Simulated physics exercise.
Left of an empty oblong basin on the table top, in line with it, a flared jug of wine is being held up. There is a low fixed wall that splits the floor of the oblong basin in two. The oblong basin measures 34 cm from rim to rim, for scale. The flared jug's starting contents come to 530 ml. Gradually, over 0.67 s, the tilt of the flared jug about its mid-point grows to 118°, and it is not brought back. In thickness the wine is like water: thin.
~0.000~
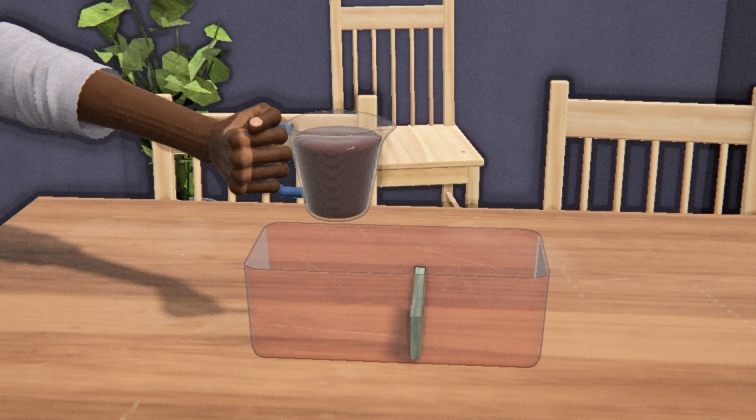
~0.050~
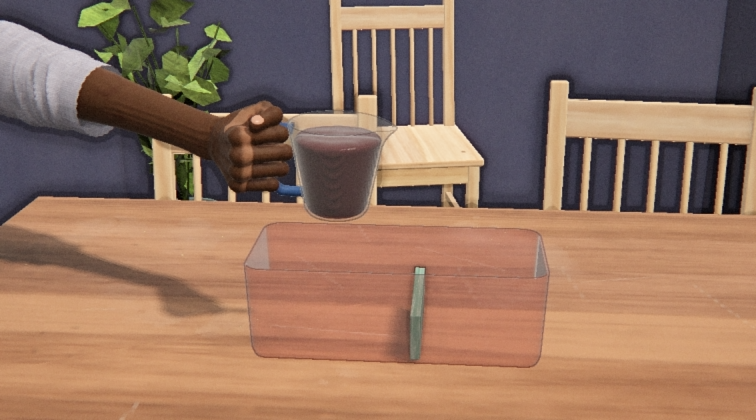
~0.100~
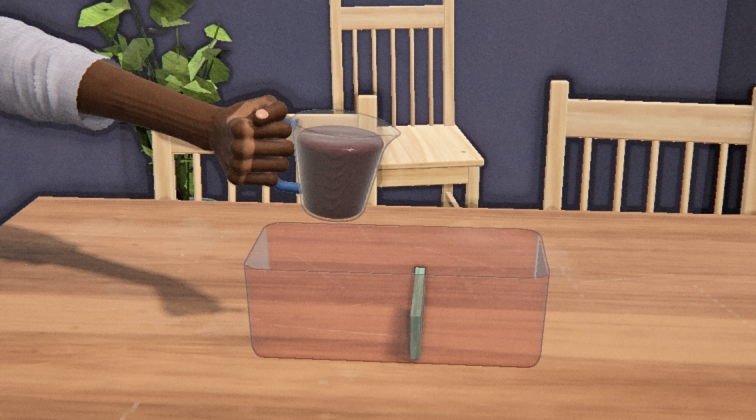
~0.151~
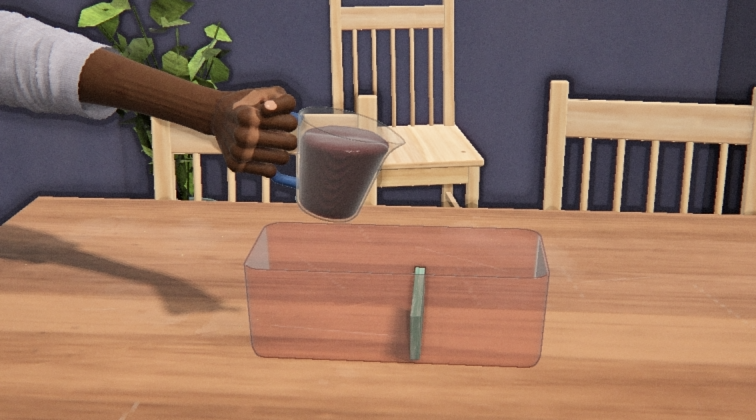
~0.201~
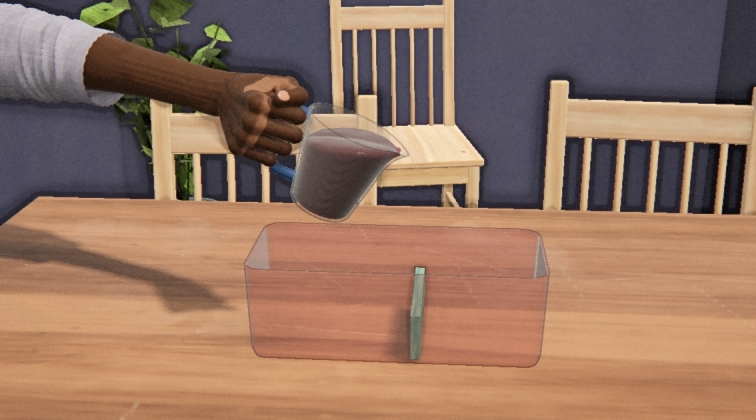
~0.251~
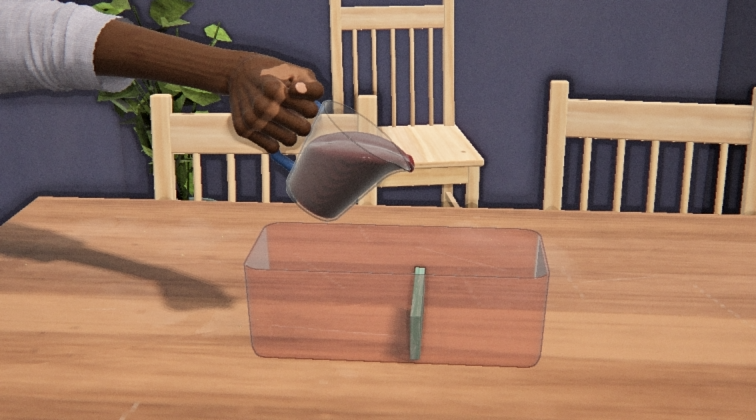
At a wooden table with pale chairs behind it, a hand holds a clear jug of dark red wine above an empty oblong basin with a small upright divider inside. The hand gradually tilts the jug to the right, and the wine slides up to the lip, just beginning to cross it.
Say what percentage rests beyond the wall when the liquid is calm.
Roughly 52 per cent rests beyond the wall.
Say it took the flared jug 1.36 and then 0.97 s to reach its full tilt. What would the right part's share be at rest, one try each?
Around 80 per cent first, around 70 per cent next.
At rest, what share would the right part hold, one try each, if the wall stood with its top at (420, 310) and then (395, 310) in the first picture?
It comes to 60 per cent, and then 90 per cent.
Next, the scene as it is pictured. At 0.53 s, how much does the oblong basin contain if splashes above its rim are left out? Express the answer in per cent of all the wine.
I'd put it near 50 percent.
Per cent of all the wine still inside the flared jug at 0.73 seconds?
Near 1 in a hundred.
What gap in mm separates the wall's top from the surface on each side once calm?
On the left it's about 48 mm; on the right, about 44 mm.
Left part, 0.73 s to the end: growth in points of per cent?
Close to 2% of the whole.
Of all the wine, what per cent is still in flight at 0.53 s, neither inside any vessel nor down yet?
Roughly 18 percent.
Then, 0.53 s in, the tilt is 105° and 33 per cent is still to pour, 8 is left of the wall and 42 right of it.
Then, 0.73 s in, the tilt is 118° and 1 per cent is still to pour, 44 is left of the wall and 52 right of it.
Then, 0.94 s in, the tilt is 118° and 0 per cent is still to pour, 46 is left of the wall and 52 right of it.
Then, 1.17 s in, the tilt is 118° and 0 per cent is still to pour, 46 is left of the wall and 52 right of it.
Finally, 46 per cent lies left of the wall, 52 right of it and 1 outside.
